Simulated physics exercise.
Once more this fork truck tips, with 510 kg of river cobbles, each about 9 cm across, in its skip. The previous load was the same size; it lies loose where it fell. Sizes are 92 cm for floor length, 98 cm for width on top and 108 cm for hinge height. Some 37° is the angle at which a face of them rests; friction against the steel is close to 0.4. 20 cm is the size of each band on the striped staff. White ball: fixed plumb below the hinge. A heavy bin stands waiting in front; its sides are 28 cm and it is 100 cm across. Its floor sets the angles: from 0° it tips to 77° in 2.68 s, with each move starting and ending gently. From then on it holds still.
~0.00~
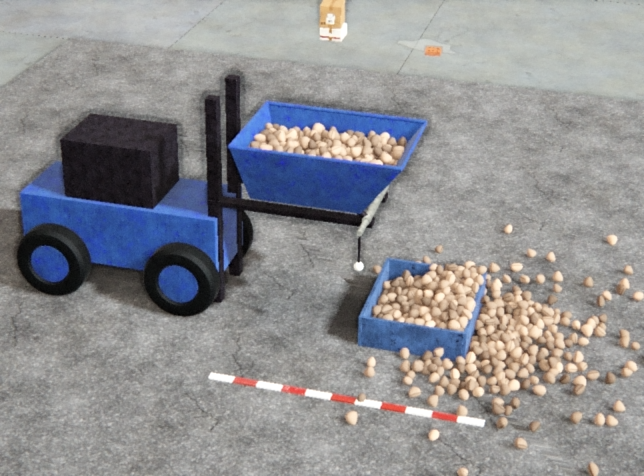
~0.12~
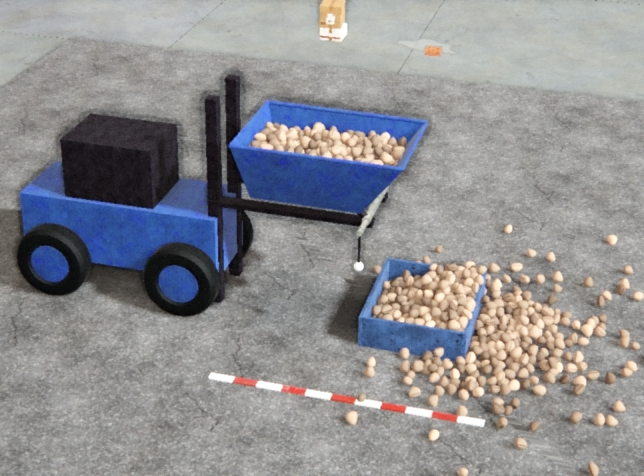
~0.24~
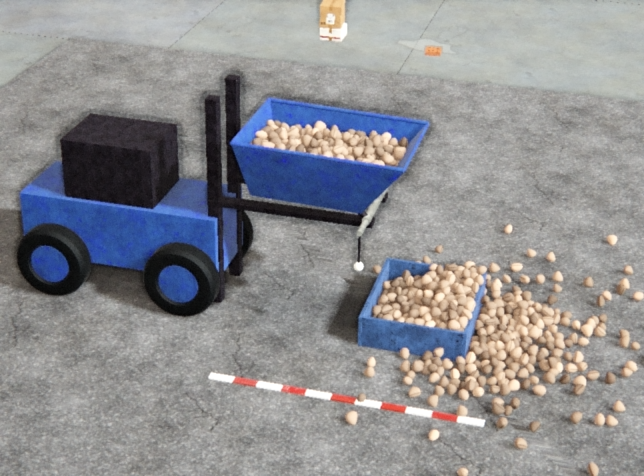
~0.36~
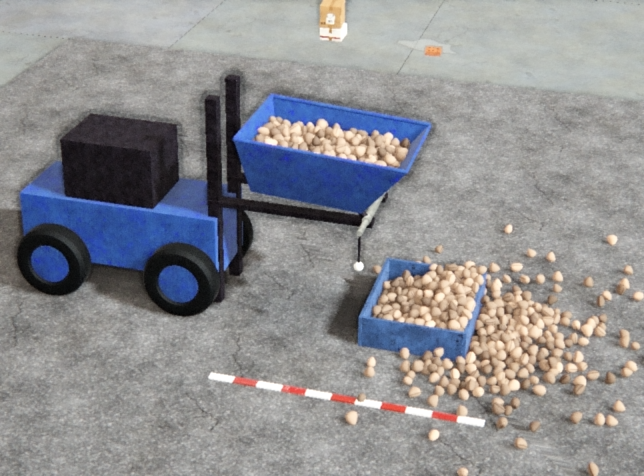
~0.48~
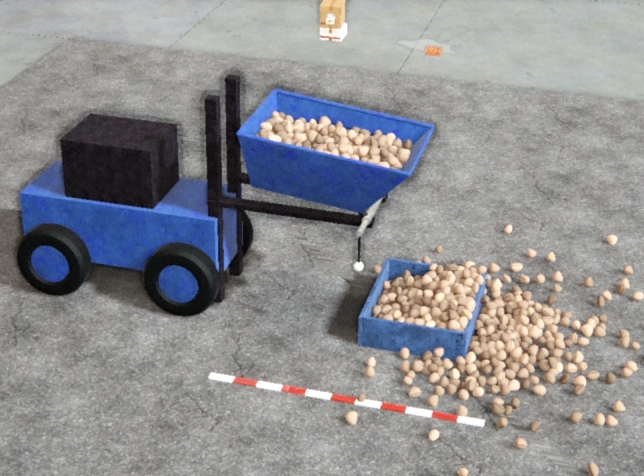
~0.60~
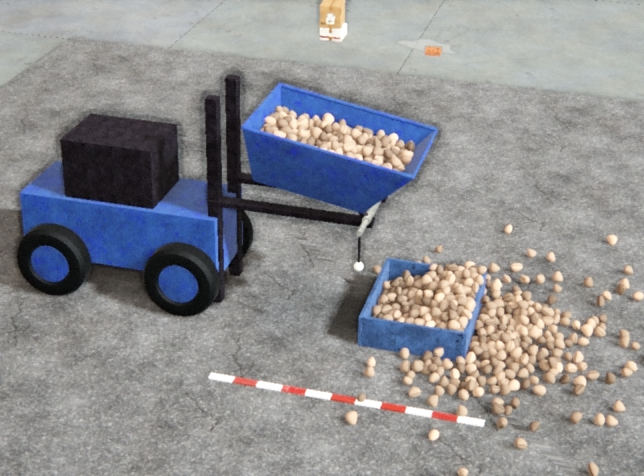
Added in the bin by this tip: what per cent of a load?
Around 1 %.
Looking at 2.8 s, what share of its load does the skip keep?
Around 40 in a hundred.
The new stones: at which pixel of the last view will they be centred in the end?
In the last view, somewhere near (521, 325).
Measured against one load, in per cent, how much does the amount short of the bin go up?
Around 0 in a hundred.
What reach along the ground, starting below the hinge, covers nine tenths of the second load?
Distance ahead of it: About 180 cm.
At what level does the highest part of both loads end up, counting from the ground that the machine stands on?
Around 42 centimetres above that ground.
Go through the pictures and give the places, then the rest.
In the first frame, lip at (402, 169), floor tilted 0°, highest stones at (338, 138). The earlier load is highest near (455, 296), 37 cm above ground level, 54 % in the bin, 45 % beside or beyond the bin.
In the second frame, the skip is at 0°, its lip at (402, 170); the top of the load is at (328, 137); the stones move at 0.1 m/s on average.
In the third frame, the skip is at 2°, its lip at (404, 171); the top of the load is at (329, 136); the stones move at 0.1 m/s on average.
In the fourth frame, lip at (406, 172), floor tilted 4°, highest stones at (317, 131); the stones move at 0.2 m/s on average.
In the fifth frame, the skip is at 7°, its lip at (409, 175); the top of the load is at (304, 126); the stones move at 0.3 m/s on average.
In the sixth frame, the skip is at 10°, its lip at (413, 178); the top of the load is at (297, 121); the stones move at 0.3 m/s on average.
After 2.0 s the floor is at 65°; in per cent of one load, 99 in the skip, 55 in the bin, 45 beside or beyond the bin; the foremost stones are past the picture's edge.
After 2.8 s the floor is at 77°; in per cent of one load, 40 in the skip, 61 in the bin, 99 beside or beyond the bin; the foremost stones are past the picture's edge.
After 3.1 s the floor is at 77°; in per cent of one load, 18 in the skip, 60 in the bin, 120 beside or beyond the bin; the foremost stones are past the picture's edge.
After 5.8 s the floor is at 77°; in per cent of one load, 0 in the skip, 55 in the bin, 144 beside or beyond the bin; the foremost stones are past the picture's edge. Net gain in the bin, 1.
